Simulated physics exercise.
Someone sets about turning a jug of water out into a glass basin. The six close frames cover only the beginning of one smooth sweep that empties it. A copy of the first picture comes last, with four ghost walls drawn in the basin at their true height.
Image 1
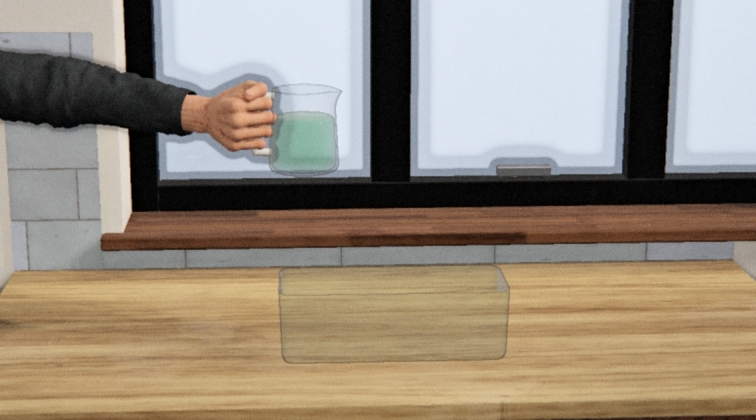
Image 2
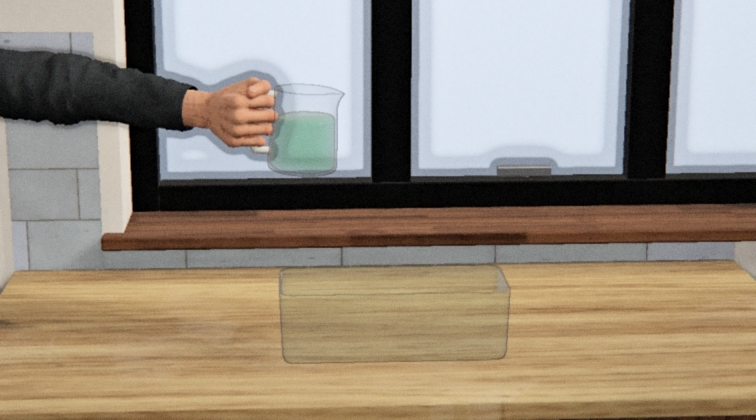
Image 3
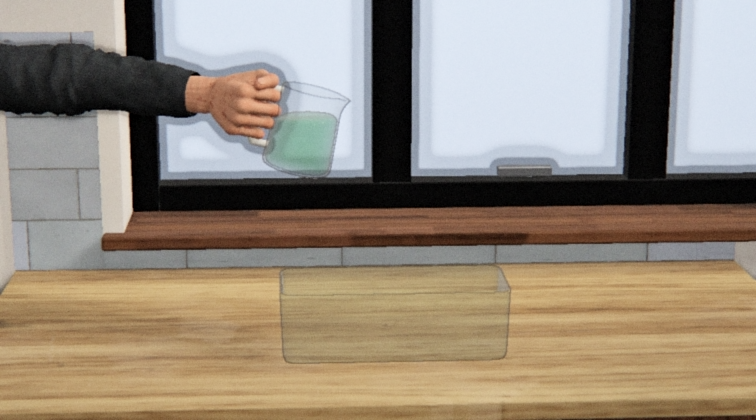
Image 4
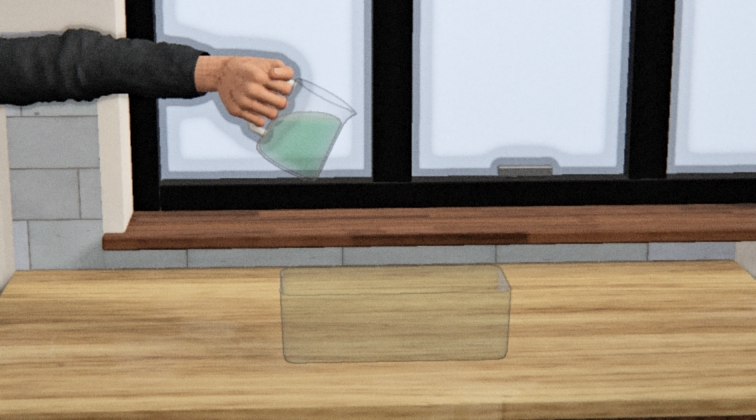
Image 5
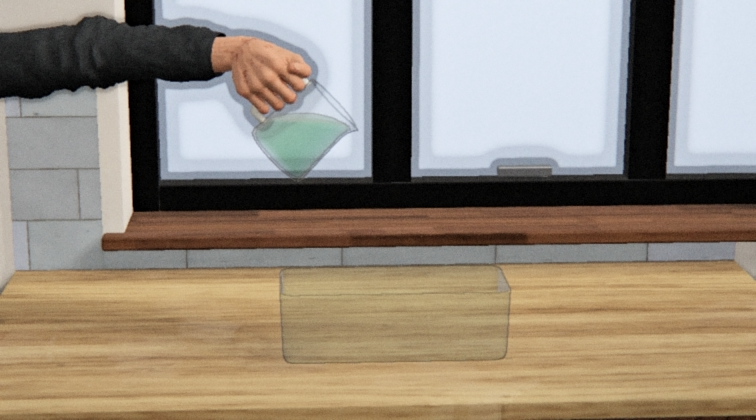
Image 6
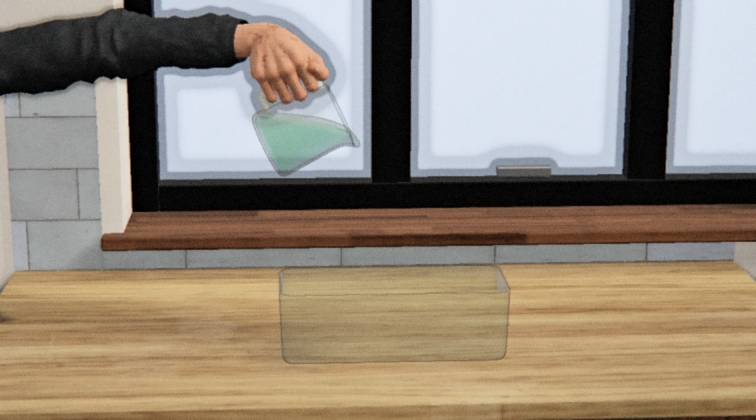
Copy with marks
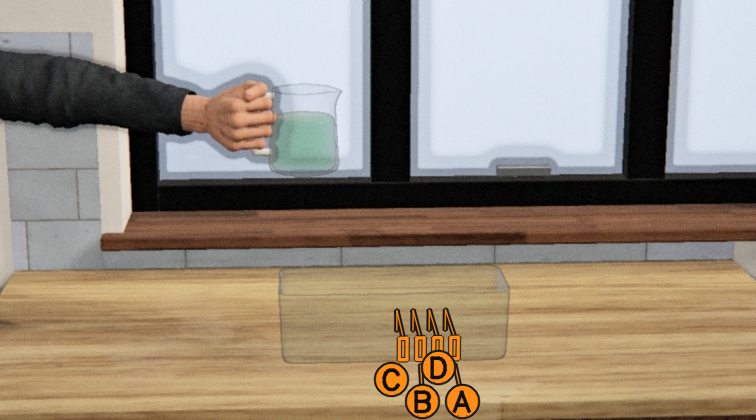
The footage shows a hand in a dark sleeve holding a clear jug of green liquid above a glass basin on a wooden counter, then steadily tilting it to the right until the liquid reaches the lip.
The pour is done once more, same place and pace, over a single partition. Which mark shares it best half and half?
Position B does it best.
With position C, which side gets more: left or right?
The right side.
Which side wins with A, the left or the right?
The left one.
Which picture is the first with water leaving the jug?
In picture 6.
On the marked copy, A at (454, 364); B at (420, 364); C at (403, 365); D at (437, 364).
Choosing A, about 81 % ends left of the wall and 9 % right of it; 9 % is lost outside.
Choosing B, about 48 % ends left of the wall and 45 % right of it; 7 % is lost outside.
Choosing C, about 18 % ends left of the wall and 76 % right of it; 6 % is lost outside.
Choosing D, about 75 % ends left of the wall and 15 % right of it; 10 % is lost outside.
